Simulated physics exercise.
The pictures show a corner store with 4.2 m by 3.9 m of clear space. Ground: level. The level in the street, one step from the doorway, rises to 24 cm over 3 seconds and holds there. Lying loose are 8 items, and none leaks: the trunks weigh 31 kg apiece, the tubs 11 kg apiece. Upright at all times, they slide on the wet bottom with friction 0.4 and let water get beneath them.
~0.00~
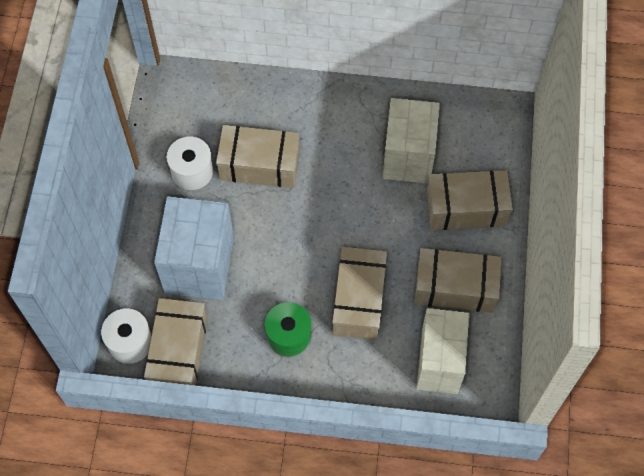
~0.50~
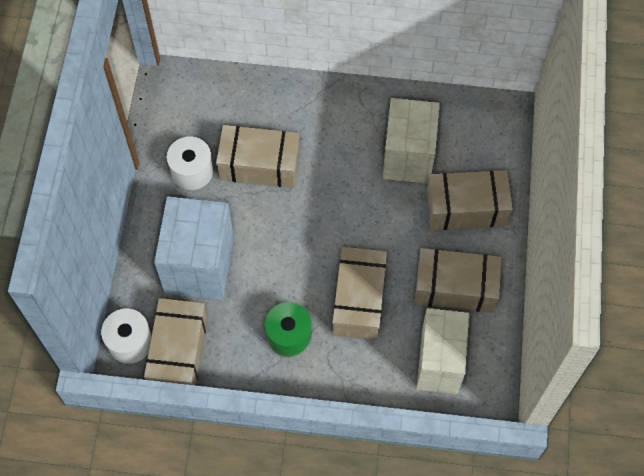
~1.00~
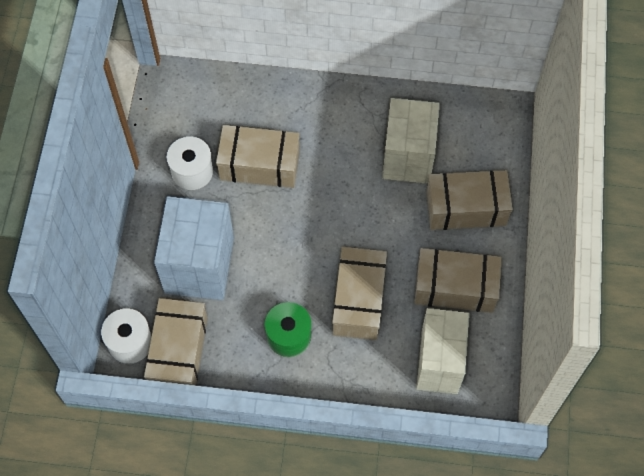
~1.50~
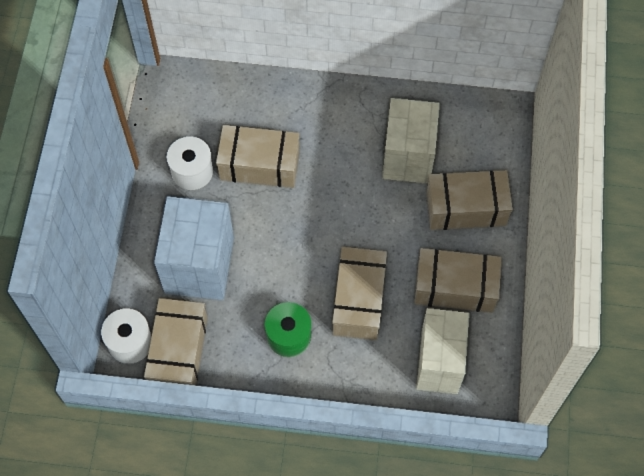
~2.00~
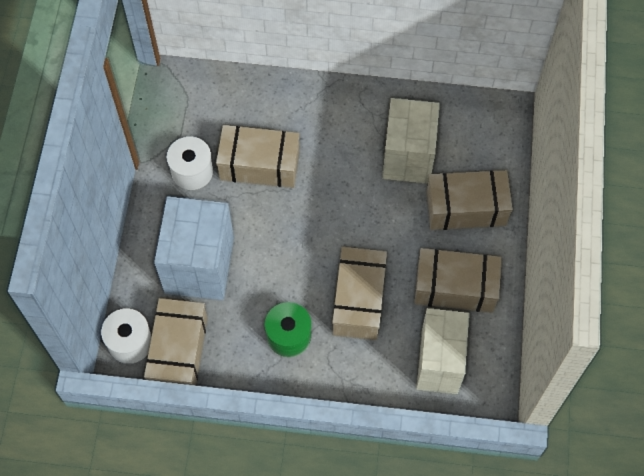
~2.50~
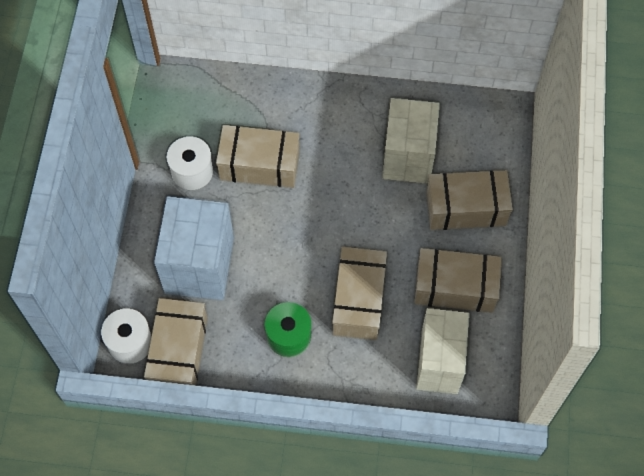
Greenish water spreads over the reddish paving around a small, roofless store, seen from high above by a still camera. On the grey floor stand a green tub near the front, two white tubs at left, five strapped brown boxes, a blue block and two pale blocks. The water outside deepens in colour, then creeps through the upper-left doorway across that corner, while the tubs and boxes stay still.
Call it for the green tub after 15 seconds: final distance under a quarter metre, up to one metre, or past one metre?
Up to one metre.
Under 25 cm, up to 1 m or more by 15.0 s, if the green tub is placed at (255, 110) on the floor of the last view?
Well, it gets shoved far.
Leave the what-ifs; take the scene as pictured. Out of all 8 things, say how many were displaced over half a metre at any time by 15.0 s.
Total: 5.
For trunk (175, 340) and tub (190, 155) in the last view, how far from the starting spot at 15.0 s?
They've ended up 20 cm and 40 cm away, in that order.
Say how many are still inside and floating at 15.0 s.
At that time, 8.
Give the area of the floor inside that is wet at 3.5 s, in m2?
Somewhere around 3.5 m2, roughly.
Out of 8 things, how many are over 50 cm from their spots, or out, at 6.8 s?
The number by then is 1.
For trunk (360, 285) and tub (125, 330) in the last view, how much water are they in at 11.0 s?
Roughly 16 and 9 cm.
After 3.5 s the green tub is near (288, 324), 0.0 m from its start, aground; 0 afloat.
After 6.8 s the green tub is near (277, 344), 0.2 m from its start, aground; 0 afloat.
After 11.0 s the green tub is near (246, 356), 0.5 m from its start, afloat; 7 afloat.
After 15.0 s the green tub is near (216, 306), 0.7 m from its start, afloat; 8 afloat.
